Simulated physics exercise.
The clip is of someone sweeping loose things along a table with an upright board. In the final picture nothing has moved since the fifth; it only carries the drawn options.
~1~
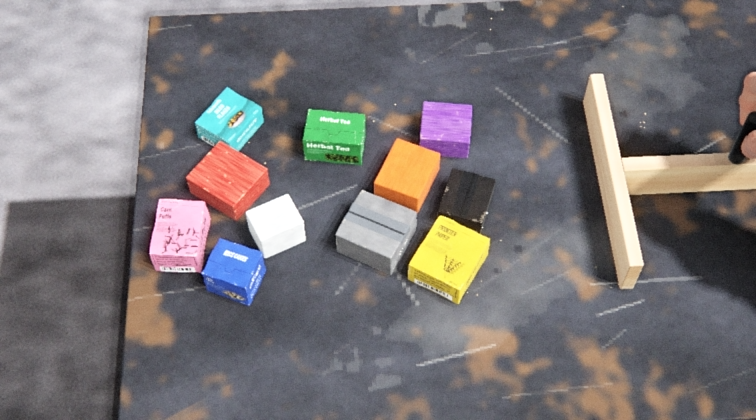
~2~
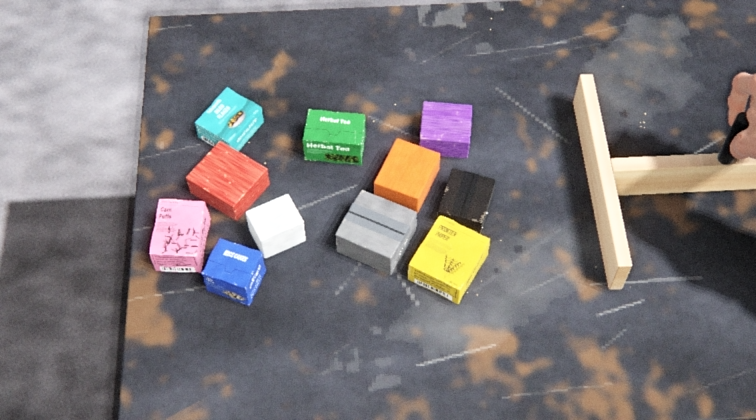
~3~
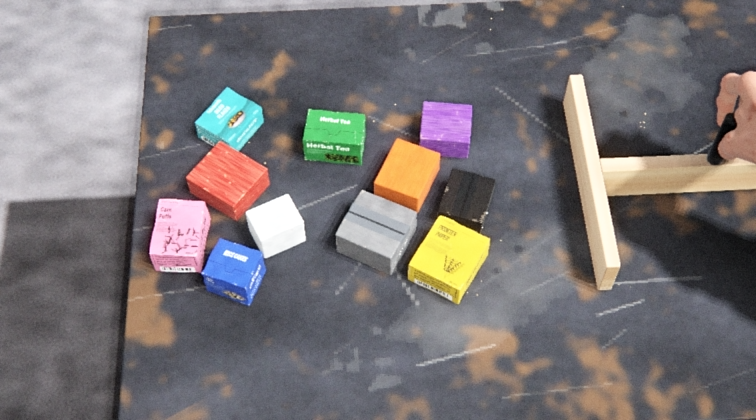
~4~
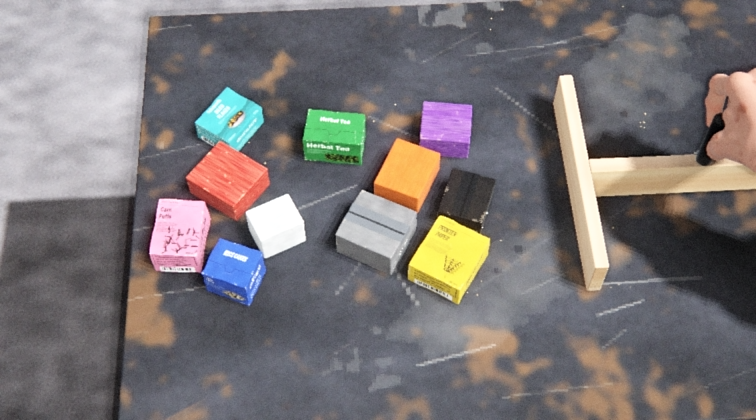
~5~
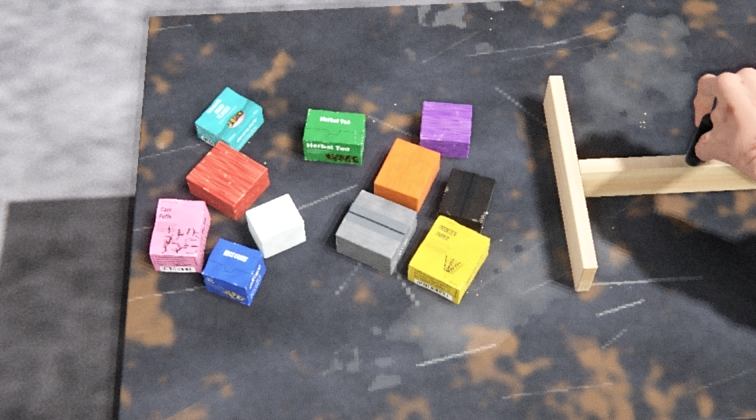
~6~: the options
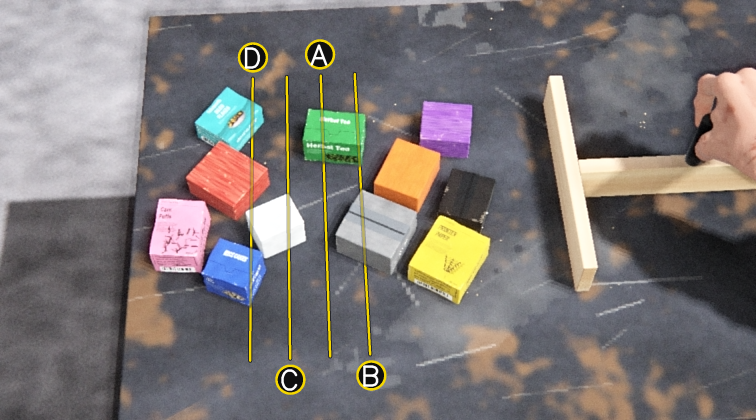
The video shows a hand sliding an upright wooden board slowly leftward across a dark, scuffed table toward a scattered group of coloured boxes and blocks, which stay still, with a gap remaining between them and the board.
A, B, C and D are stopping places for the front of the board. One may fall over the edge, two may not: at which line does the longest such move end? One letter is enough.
No farther than C.
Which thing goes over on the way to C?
It is the pink packet.
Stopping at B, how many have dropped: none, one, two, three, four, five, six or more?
By then, none.
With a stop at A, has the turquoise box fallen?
No.
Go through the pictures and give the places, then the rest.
In the first picture, blue packet (235, 272); turquoise box (230, 123); orange block (408, 176).
In the second picture, board (605, 165); pink packet (181, 235).
In the third picture, board (593, 165); yellow box (449, 259).
In the fourth picture, board (583, 166); grey box (376, 232).
In the fifth picture, board (572, 166); purple block (446, 130); black box (466, 202); blue packet (235, 272).
On the marked copy, A at (325, 204); B at (362, 203); C at (288, 206); D at (252, 208).
Taking C. A third of the way, board (469, 171); yellow box (428, 266); purple block (429, 131).
Two thirds of the way, board (367, 176); pink packet (171, 235); turquoise box (219, 119).
When it is over, board (291, 179); pink packet over the edge; white block (154, 217); one fallen.
As for the rest, A is within the limit but short; B is within the limit but short; D drops two.
